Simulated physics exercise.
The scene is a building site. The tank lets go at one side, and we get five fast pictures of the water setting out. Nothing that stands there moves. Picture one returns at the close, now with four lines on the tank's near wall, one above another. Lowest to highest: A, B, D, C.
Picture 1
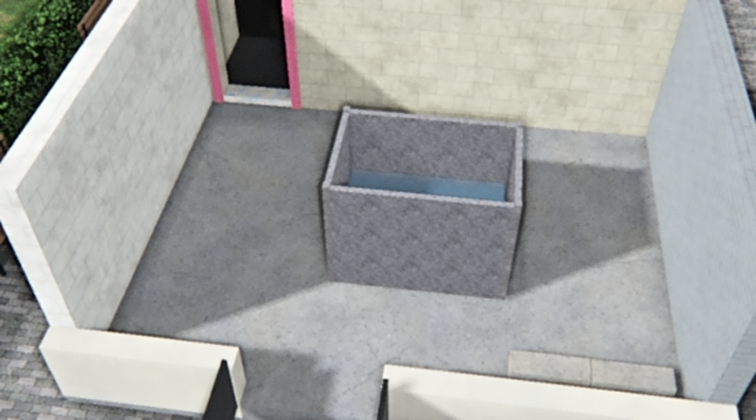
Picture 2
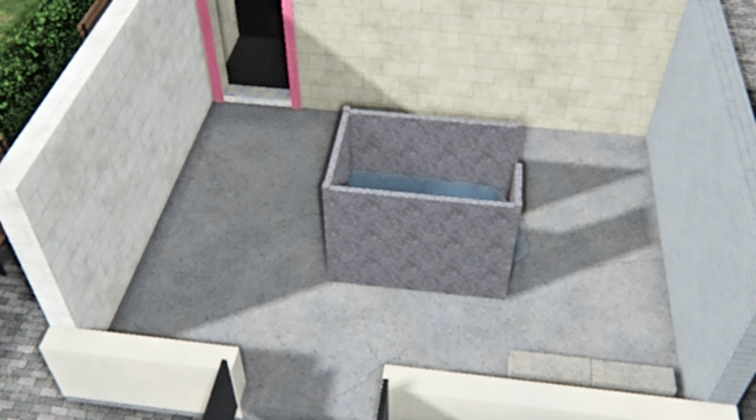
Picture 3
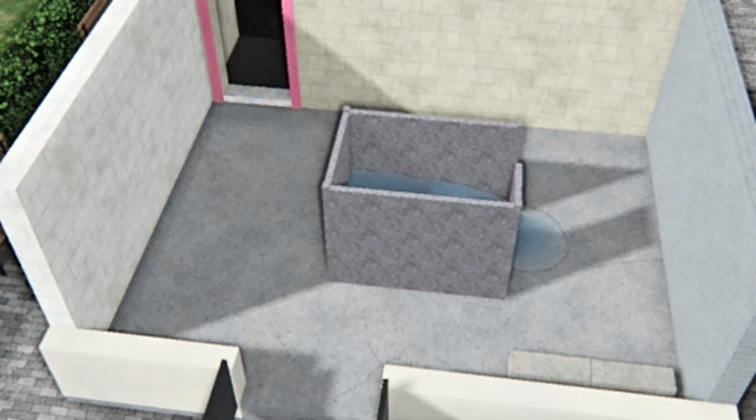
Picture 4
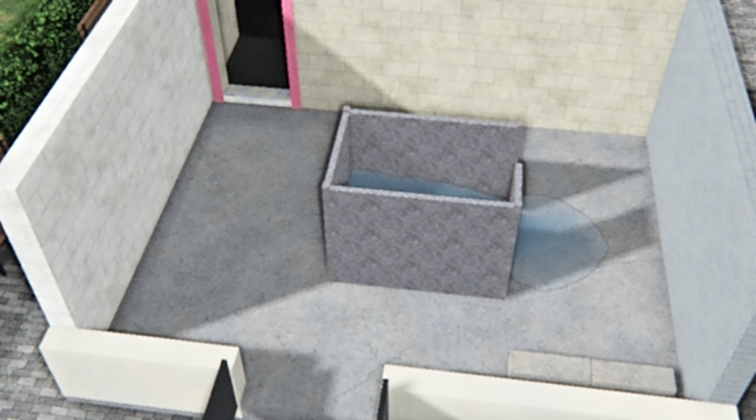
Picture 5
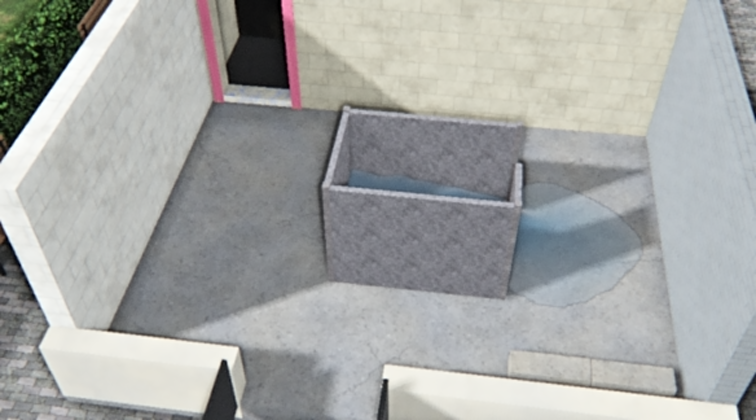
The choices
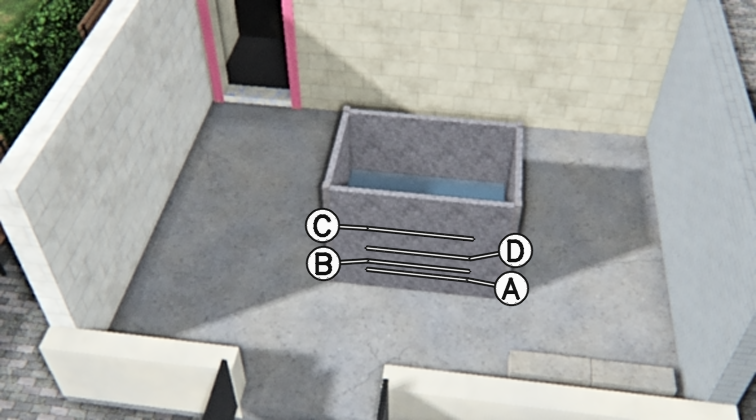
Water sits at rest in a grey rectangular tank inside a walled yard with a pink-framed doorway behind it. Part of the tank's right side disappears, and water emerges through the gap onto the concrete ground. The rounded puddle spreads steadily rightward, growing broader while the level inside lowers slightly.
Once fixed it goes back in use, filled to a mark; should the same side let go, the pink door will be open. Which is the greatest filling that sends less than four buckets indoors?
Go for C.
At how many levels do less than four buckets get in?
All of them.
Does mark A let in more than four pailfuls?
No, not at all.
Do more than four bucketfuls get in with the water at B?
No.
On the marked copy, A at (417, 274); B at (417, 266); C at (419, 233); D at (418, 253); from the bottom up A, B, D, C.
If A is chosen, nothing gets over.
If B is chosen, nothing gets over.
If C is chosen, a splash gets over, under a bucket.
If D is chosen, nothing gets over.
